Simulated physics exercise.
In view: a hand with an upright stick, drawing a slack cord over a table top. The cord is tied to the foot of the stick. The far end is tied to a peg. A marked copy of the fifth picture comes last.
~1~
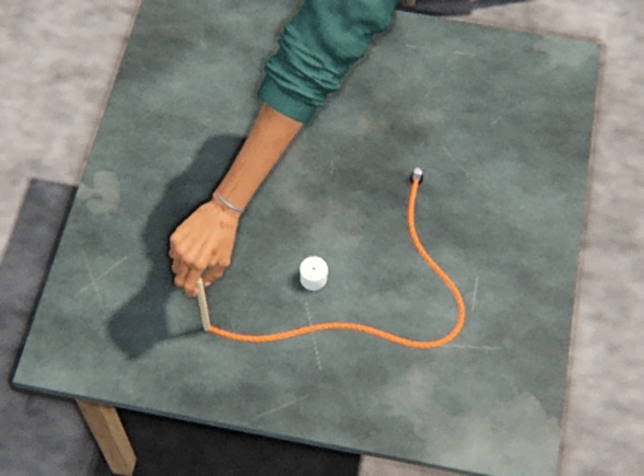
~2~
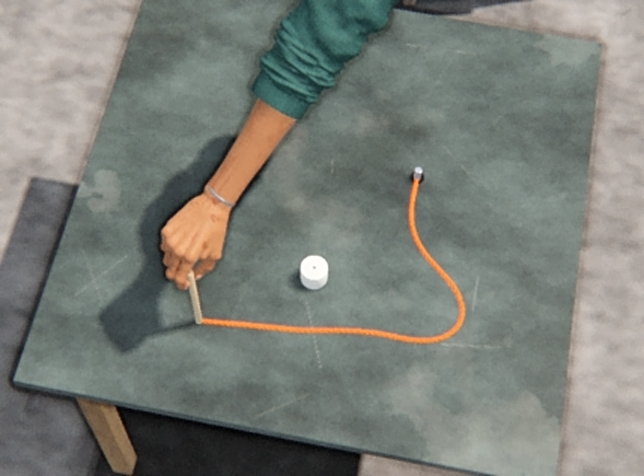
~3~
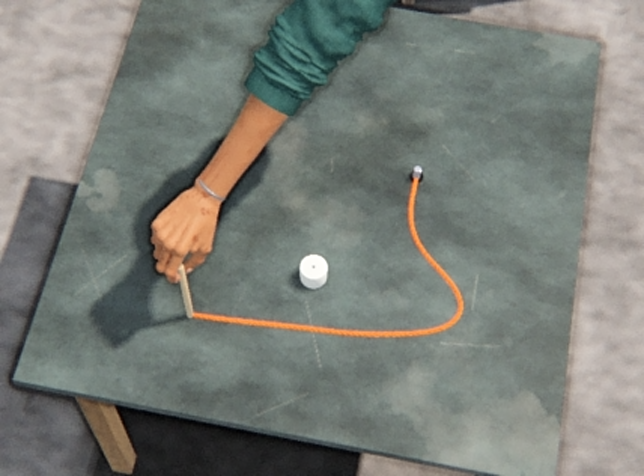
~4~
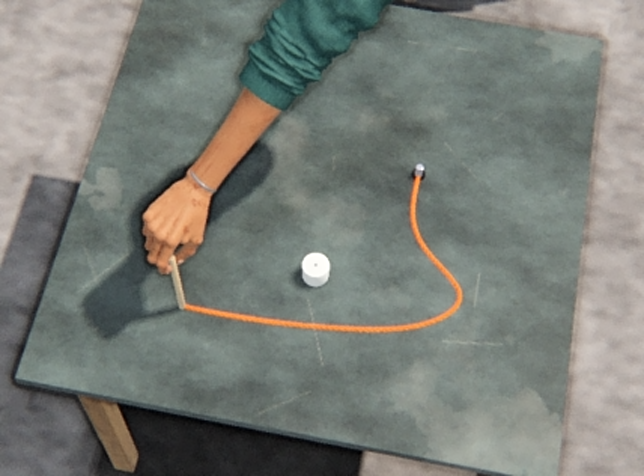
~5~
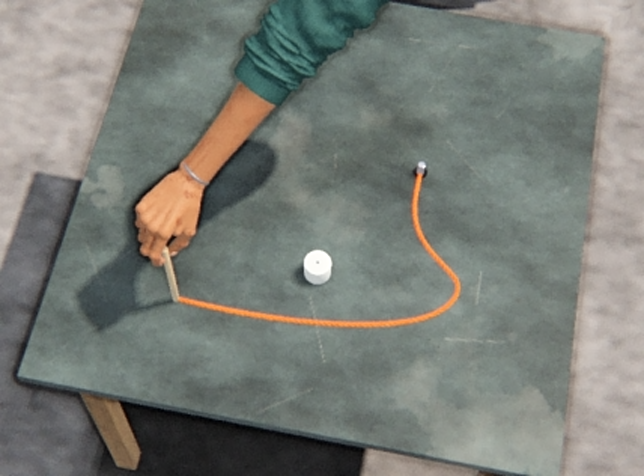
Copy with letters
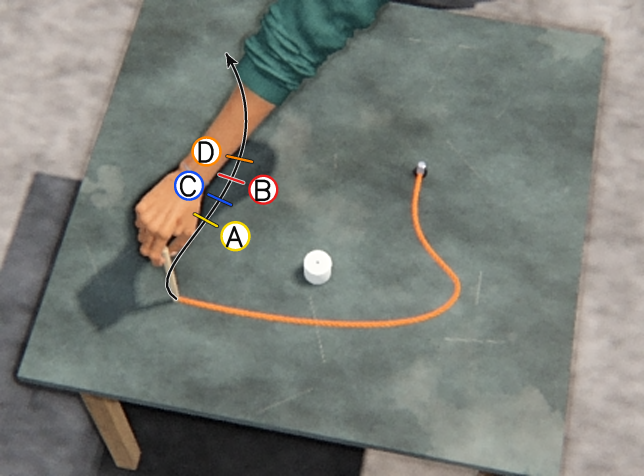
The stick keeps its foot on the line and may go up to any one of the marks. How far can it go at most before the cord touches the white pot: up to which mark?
At B, and not beyond.
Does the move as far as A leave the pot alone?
For that mark, yes.
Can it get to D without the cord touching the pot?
No.
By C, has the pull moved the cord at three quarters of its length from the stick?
No.
On the marked copy, A at (206, 220); B at (231, 179); C at (220, 200); D at (239, 159); the route from (176, 299) via (233, 175) to (227, 54).
Taking B. A third of the way, foot of the stick (180, 255), middle of the cord (385, 319).
Two thirds of the way, foot of the stick (210, 214), middle of the cord (382, 318).
When it is over, foot of the stick (231, 179), middle of the cord (377, 314); nothing has been touched.
As for the rest, A is safe but short; C is safe but short; D brings the cord against the pot.
